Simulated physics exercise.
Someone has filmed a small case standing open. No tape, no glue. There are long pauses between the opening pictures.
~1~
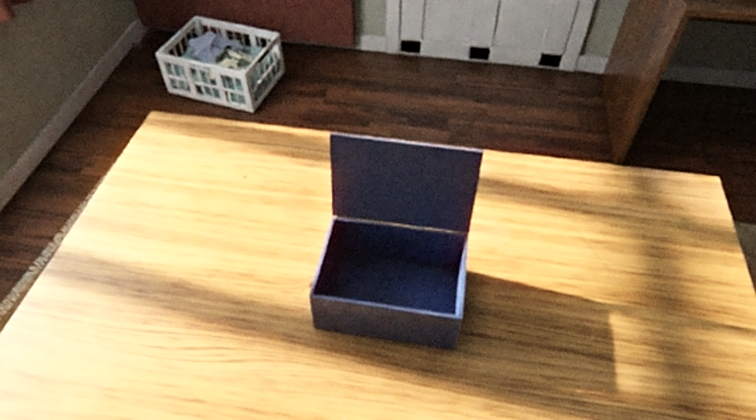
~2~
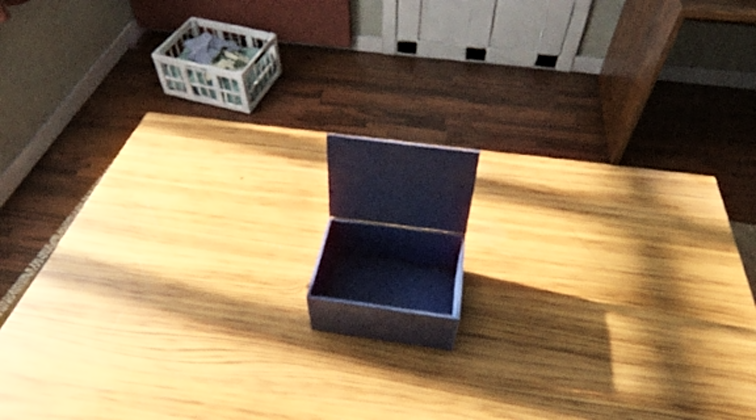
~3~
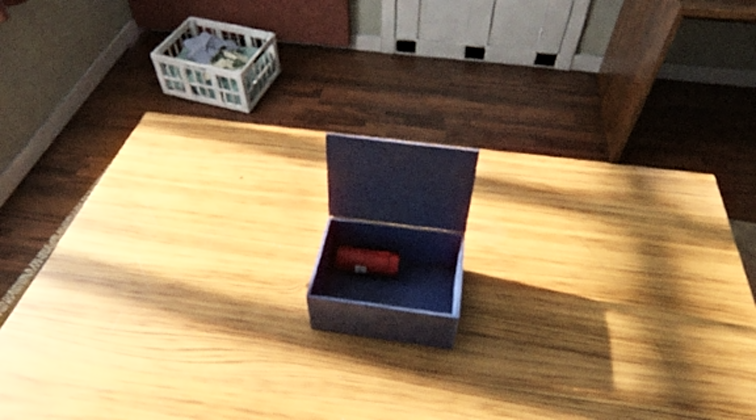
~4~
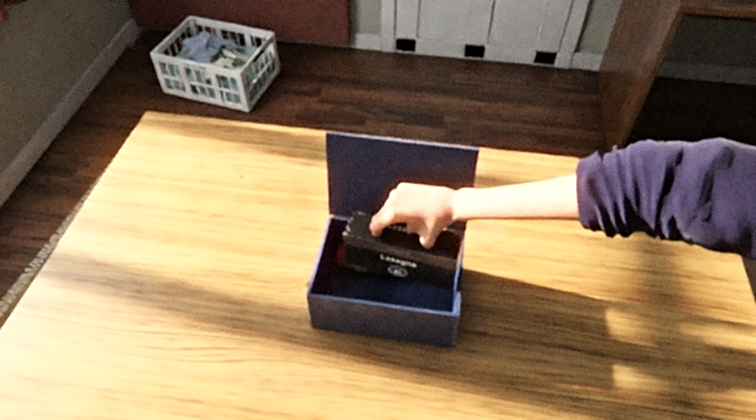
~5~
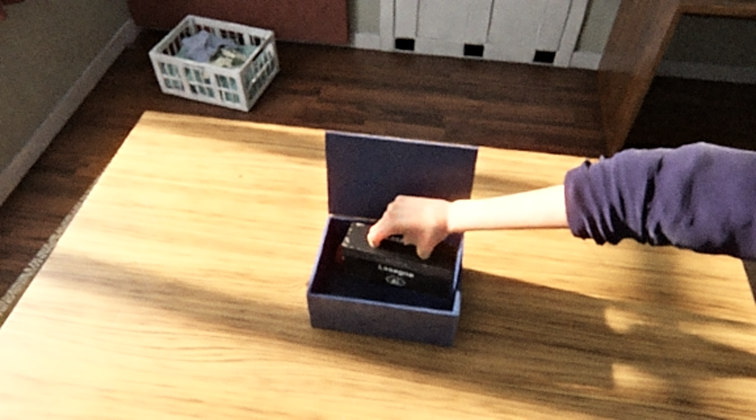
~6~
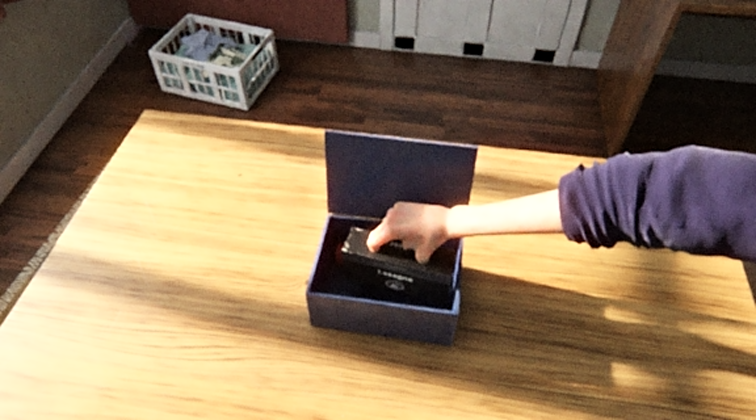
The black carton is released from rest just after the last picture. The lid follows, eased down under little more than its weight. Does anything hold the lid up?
In the end the lid shuts flat.
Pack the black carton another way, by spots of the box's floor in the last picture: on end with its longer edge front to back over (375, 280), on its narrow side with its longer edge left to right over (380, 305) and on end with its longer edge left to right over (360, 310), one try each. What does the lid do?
First, it stays ajar; second, it sits on the rim; third, it stays ajar.
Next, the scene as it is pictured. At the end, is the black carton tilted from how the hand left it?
The black carton stays as placed.
Then, 0.90 s on from there, lid starting down; black carton shifted a little near (393, 280).
Then, 1.50 s on from there, lid 66° above the rim; black carton shifted a little near (393, 280).
Then, 1.80 s on from there, lid 32° above the rim; black carton shifted a little near (393, 280).
Then, 2.00 s on from there, lid 3° above the rim; black carton shifted a little near (393, 280).
In the end, lid shut; moved from the start, black carton; red shaker unmoved. At the end, from the last picture's camera, black carton near (393, 280).
